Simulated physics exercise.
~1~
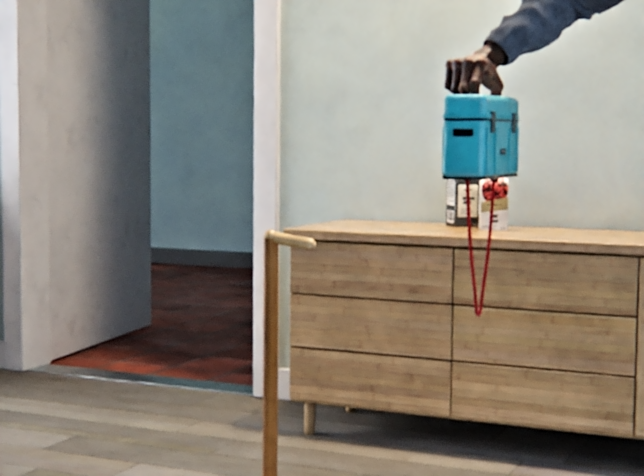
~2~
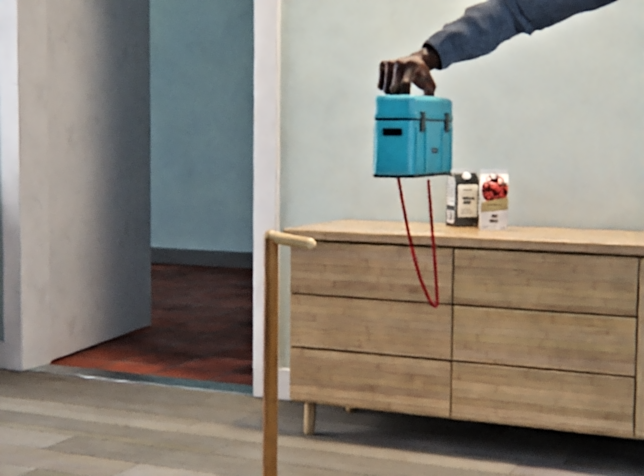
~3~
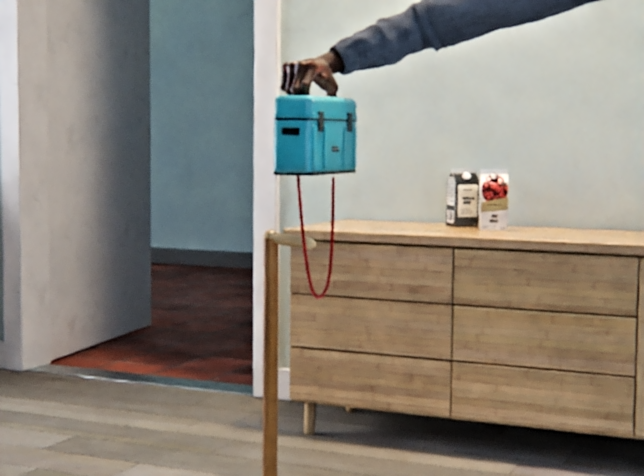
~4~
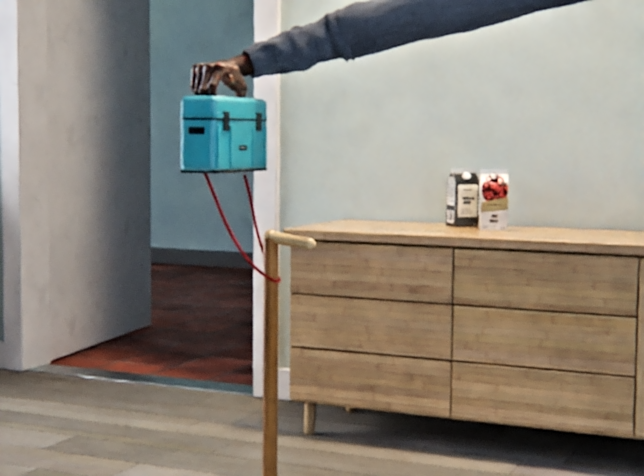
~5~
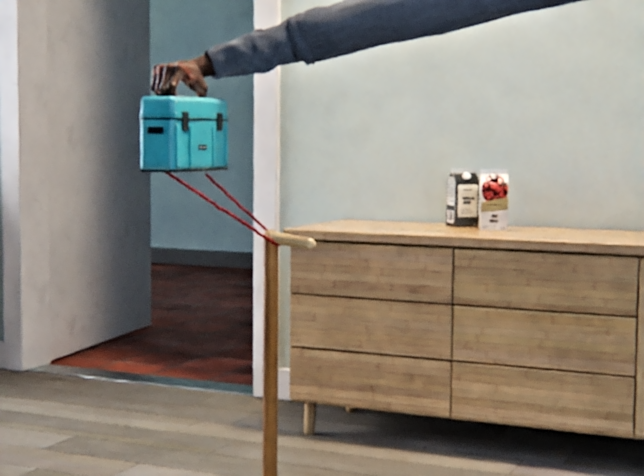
Turquoise case carried left by a hand over a wooden post, its hanging red loop catching on the post and pulling taut.
